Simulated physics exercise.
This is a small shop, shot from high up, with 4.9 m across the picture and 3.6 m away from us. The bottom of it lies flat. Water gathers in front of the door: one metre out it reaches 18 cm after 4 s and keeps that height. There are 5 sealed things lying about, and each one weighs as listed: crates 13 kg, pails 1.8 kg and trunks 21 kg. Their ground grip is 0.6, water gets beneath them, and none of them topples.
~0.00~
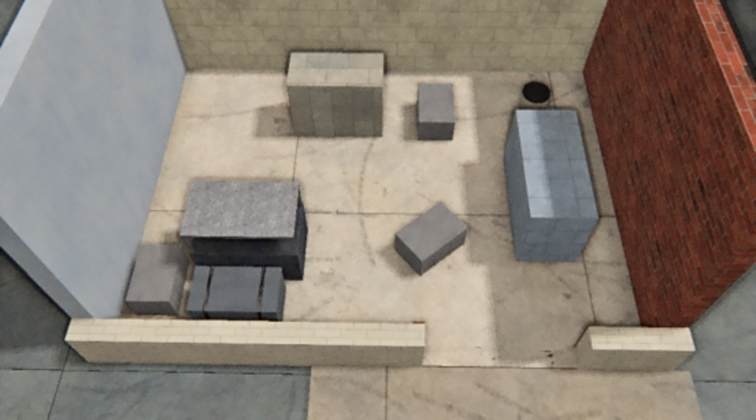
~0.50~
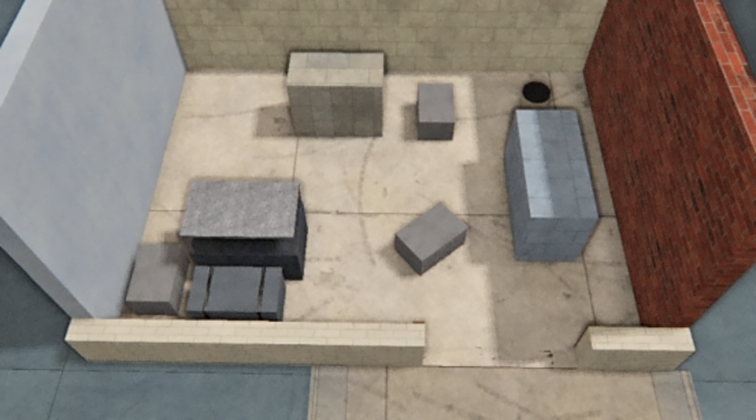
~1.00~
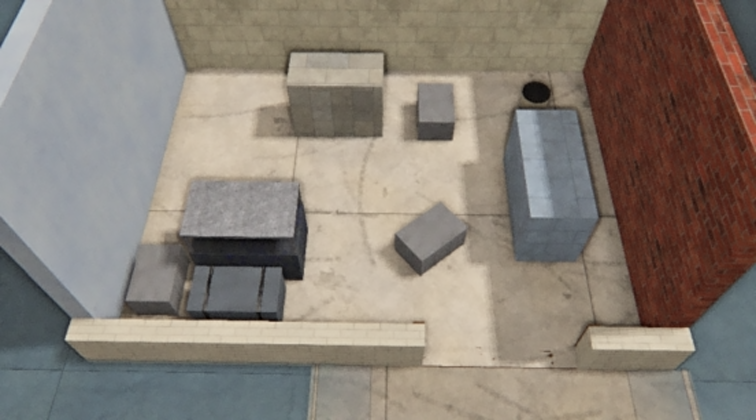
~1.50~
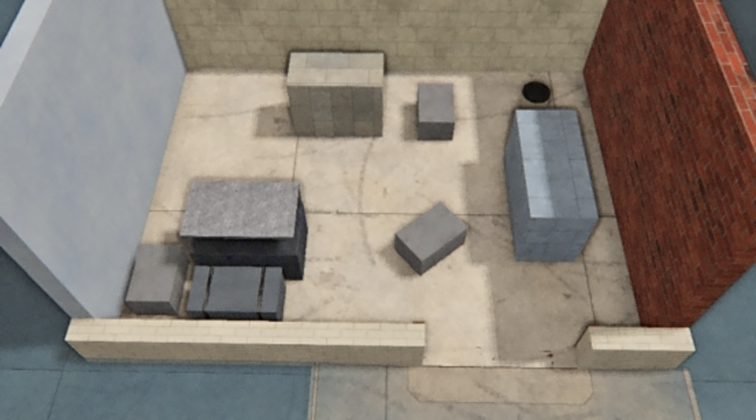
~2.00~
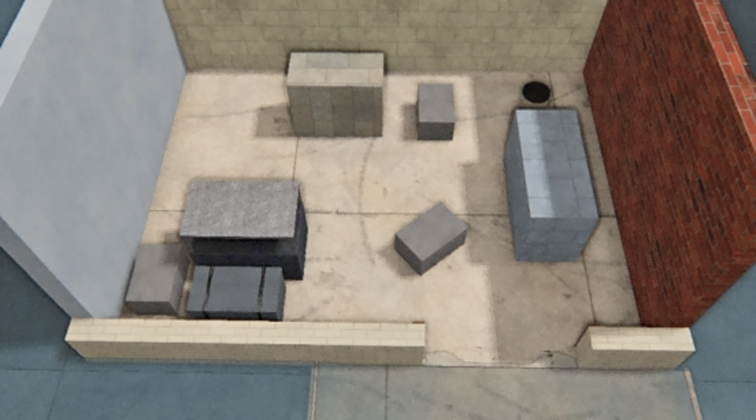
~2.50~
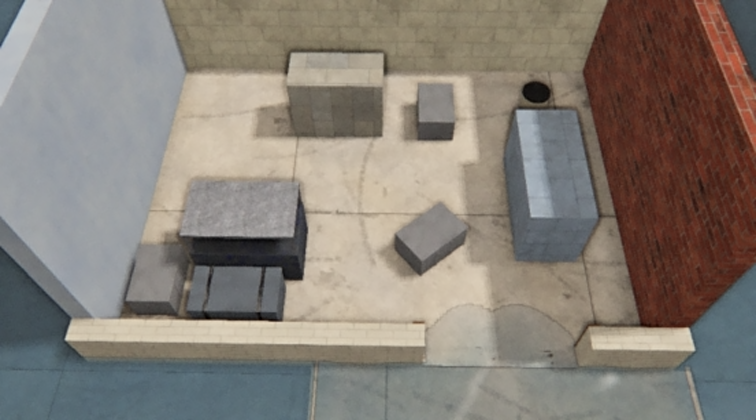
A small walled shop with a pale, cracked floor is seen from high above, with a grey wall at left, red brick at right and a doorway gap in the low front wall. Dark and grey boxes sit at left, a beige block and small grey boxes behind and mid-floor, a blue-grey block and dark round pail at right. Everything stays still, the camera included, until a shallow sheet of water spreads inside the doorway.
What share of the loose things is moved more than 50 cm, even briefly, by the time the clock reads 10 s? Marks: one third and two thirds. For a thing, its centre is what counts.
One third up to two thirds.
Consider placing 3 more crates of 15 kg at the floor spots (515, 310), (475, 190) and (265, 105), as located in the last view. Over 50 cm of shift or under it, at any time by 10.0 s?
First one crosses the line, second one crosses the line, third one stays inside the line.
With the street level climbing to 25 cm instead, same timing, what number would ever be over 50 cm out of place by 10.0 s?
Count under that change: 3.
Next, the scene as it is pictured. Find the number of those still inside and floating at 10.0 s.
At that instant the tally stands at 3.
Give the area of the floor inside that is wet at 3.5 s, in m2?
Wet: Near 1.5 m2.
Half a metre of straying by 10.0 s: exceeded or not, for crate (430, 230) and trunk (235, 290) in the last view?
Bigger; smaller.
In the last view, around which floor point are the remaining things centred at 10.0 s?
Somewhere near (327, 187).
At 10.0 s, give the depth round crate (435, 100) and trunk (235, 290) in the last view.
Depth approx. 10 cm / 1 cm.
After 3.5 s 0 of 5 are over 50 cm from their spots; 0 afloat.
After 4.5 s 0 of 5 are over 50 cm from their spots; 0 afloat.
After 7.0 s 2 of 5 are over 50 cm from their spots; 2 afloat.
After 10.0 s 3 of 5 are over 50 cm from their spots, and 3 have been at some point; 3 afloat.
